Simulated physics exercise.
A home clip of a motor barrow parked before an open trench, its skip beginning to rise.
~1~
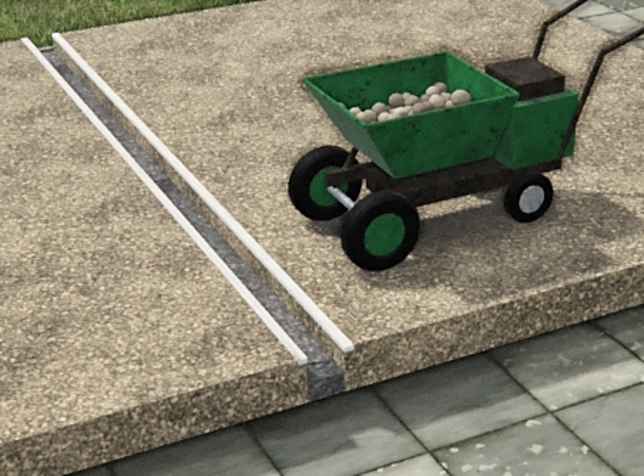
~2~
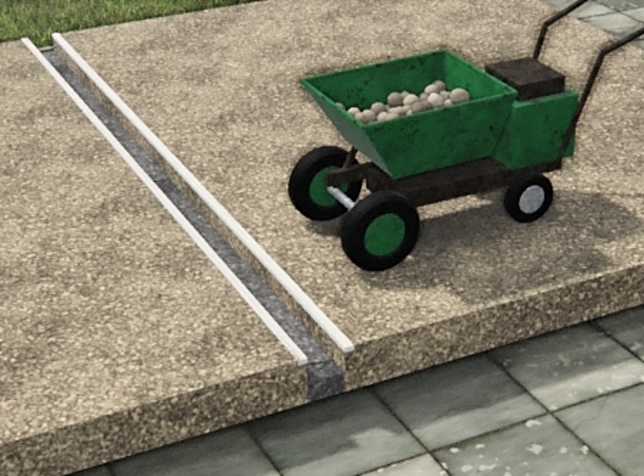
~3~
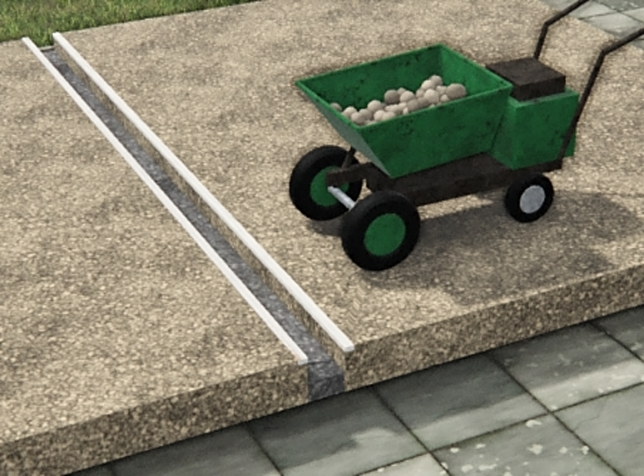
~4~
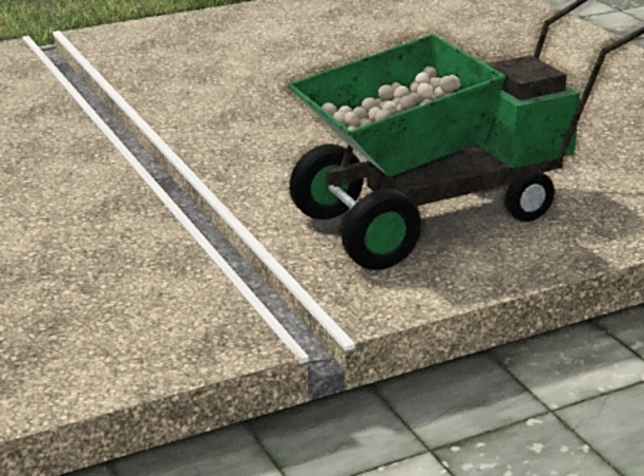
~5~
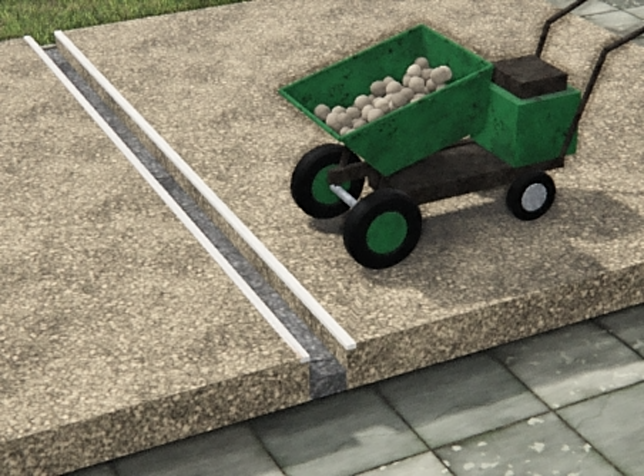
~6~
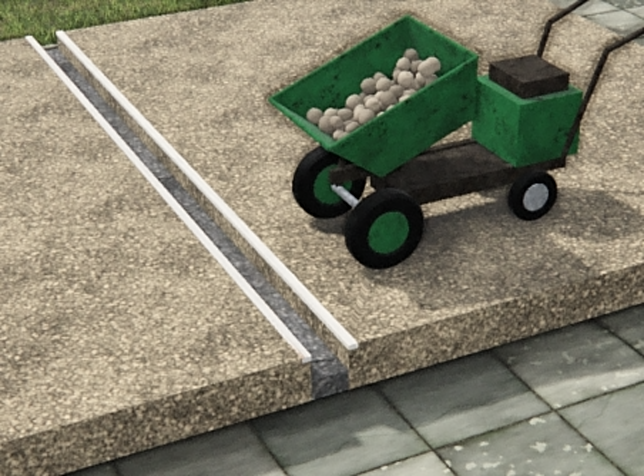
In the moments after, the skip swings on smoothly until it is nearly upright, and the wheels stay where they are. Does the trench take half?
The trench takes less than half.
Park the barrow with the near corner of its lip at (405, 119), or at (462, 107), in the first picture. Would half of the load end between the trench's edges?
The first try: Over half. The second: Not half.
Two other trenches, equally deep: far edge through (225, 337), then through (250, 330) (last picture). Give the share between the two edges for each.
About 90 and 60 per cent.
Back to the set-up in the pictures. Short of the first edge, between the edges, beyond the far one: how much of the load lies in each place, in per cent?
Short: 0 %, between: 25 %, beyond: 75 %.
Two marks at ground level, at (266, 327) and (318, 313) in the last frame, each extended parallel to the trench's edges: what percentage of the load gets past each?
About 70 and 100 per cent.
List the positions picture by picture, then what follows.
In the first frame, lip of the skip at (366, 127), level; top of the load at (408, 113), river pebbles; first edge of the trench at (318, 313); far edge at (273, 325), the trench under half as wide as the skip, and about half as deep as wide.
In the second frame, lip of the skip at (364, 128), tipped barely; top of the load at (430, 117).
In the third frame, lip of the skip at (359, 130), tipped barely; top of the load at (427, 113).
In the fourth frame, lip of the skip at (350, 133), tipped a little; top of the load at (421, 108).
In the fifth frame, lip of the skip at (340, 140), tipped clearly; top of the load at (417, 85).
In the sixth frame, lip of the skip at (330, 149), tipped clearly; top of the load at (415, 92); first edge of the trench at (322, 311); far edge at (277, 323).
Soon after the last picture, skip tipped steeply; all in the skip.
A little later, skip tipped right over; most in the skip; a stray few in or heaped over the trench; a small part beyond it; a stray few falling.
Later still, skip tipped right over; about a quarter in the skip; a small part in or heaped over the trench; about two thirds beyond it.
By the end, skip tipped right over; about a quarter in or heaped over the trench; most beyond it.
